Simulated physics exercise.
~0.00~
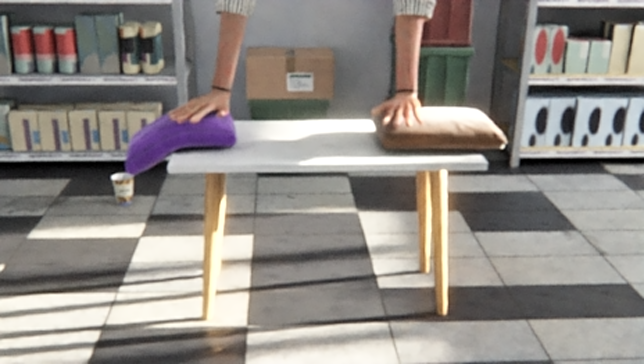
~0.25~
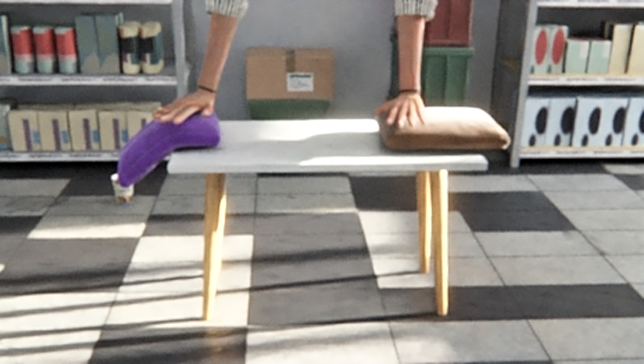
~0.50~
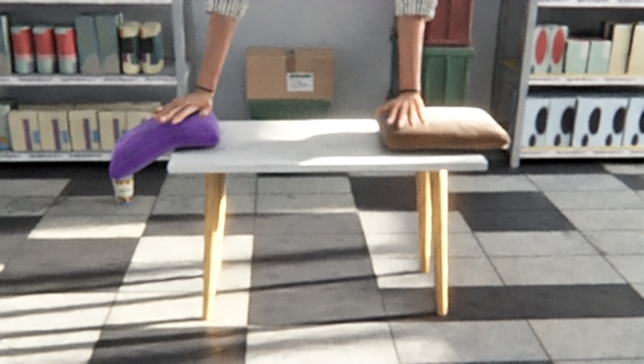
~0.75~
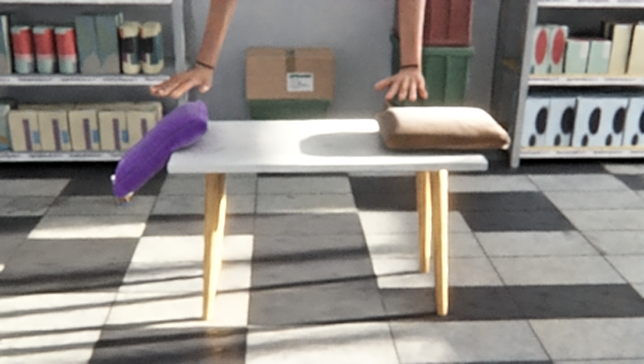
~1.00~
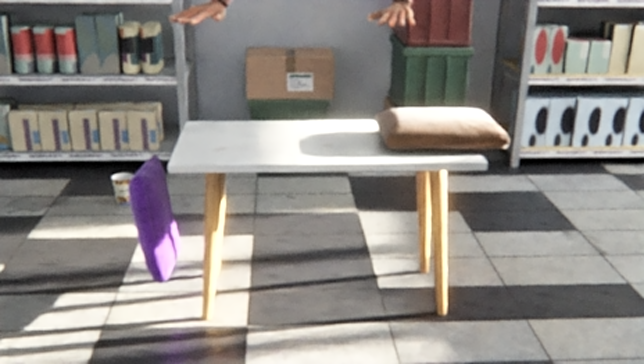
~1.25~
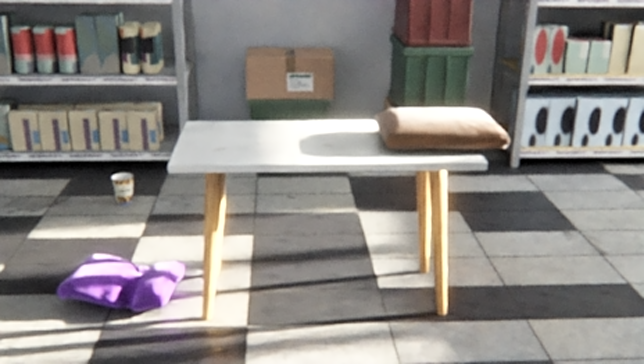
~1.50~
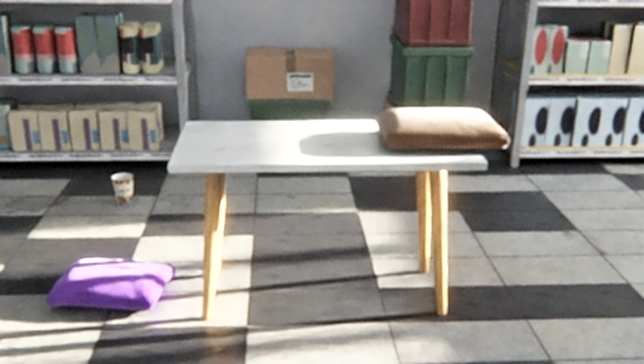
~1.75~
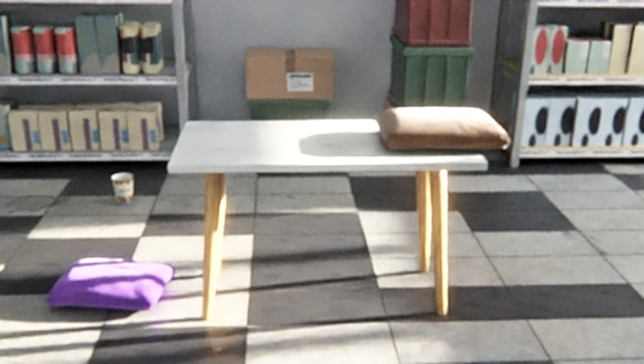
In a storeroom, hands release two bags; the purple one falls, the brown one stays.
